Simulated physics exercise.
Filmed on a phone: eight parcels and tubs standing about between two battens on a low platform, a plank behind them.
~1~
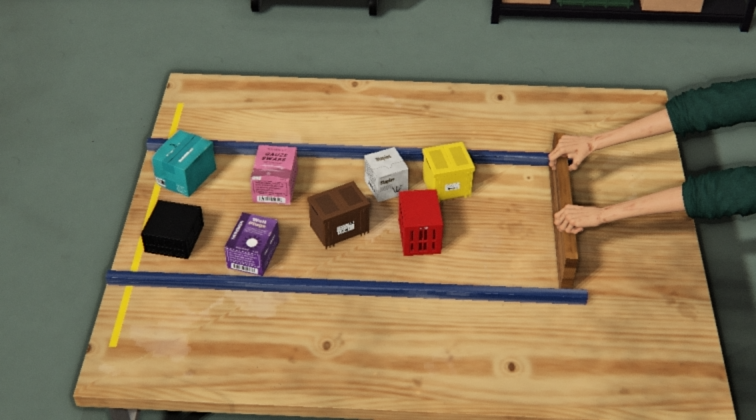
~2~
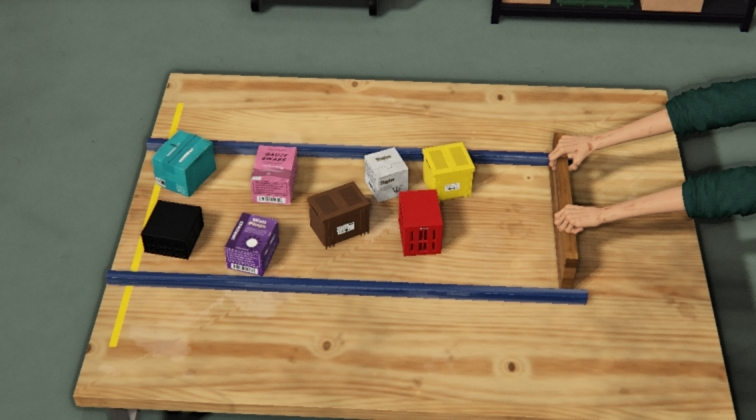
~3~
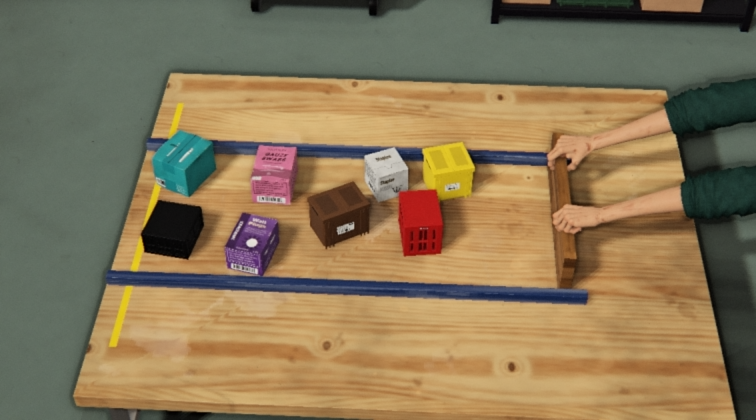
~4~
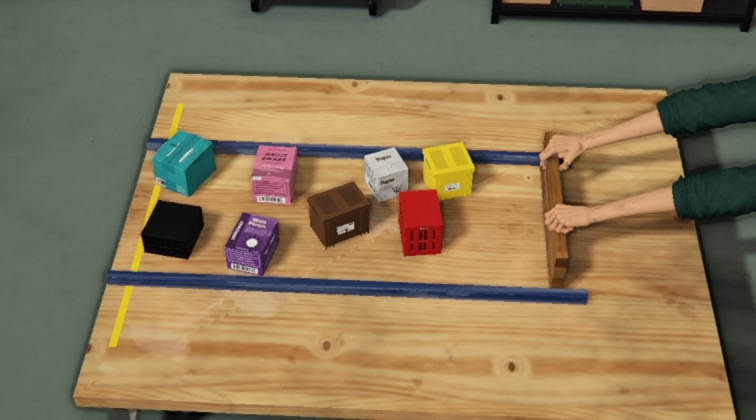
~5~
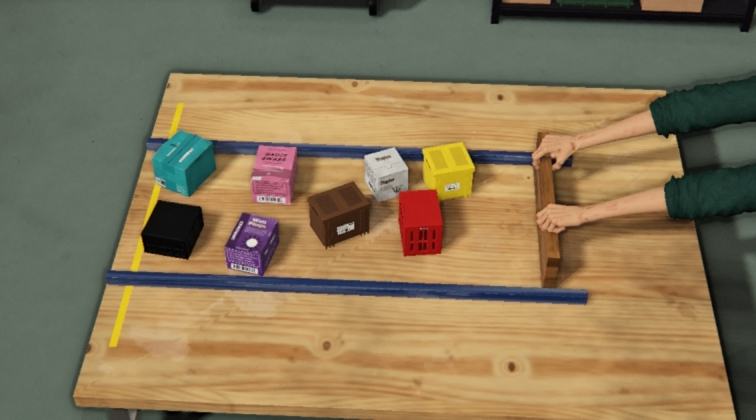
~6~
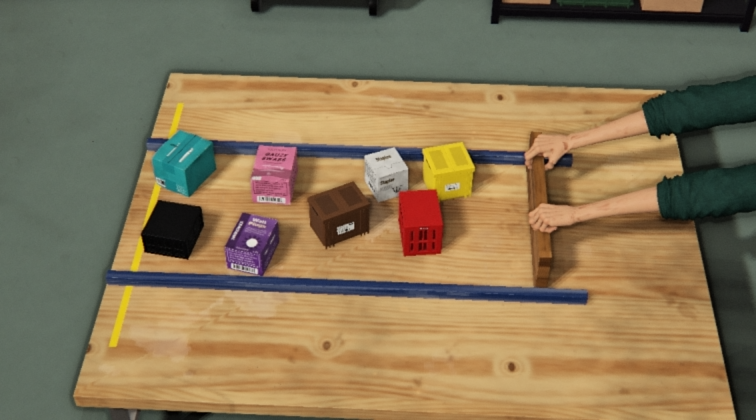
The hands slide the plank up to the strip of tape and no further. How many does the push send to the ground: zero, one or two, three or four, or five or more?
In the end the number that fall off is five or more.
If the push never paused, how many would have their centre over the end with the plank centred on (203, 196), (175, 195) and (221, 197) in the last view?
It would be 3, 5 and 2.
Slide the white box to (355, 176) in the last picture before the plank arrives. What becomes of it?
Then it comes down.
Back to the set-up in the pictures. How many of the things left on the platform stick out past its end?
Overhanging: 2.
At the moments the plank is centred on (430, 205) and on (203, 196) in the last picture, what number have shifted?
The counts are 3 and 8.
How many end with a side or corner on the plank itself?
That makes 2.
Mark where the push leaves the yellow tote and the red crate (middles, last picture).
About (139, 158), and the other about (126, 210).
Early on, none off yet; turquoise parcel at rest near (184, 163); black crate at rest near (173, 229); purple box at rest near (253, 244).
Finally, the number that fall off is five or more; lost, white box, brown tote, pink box, purple box, black crate and turquoise parcel.
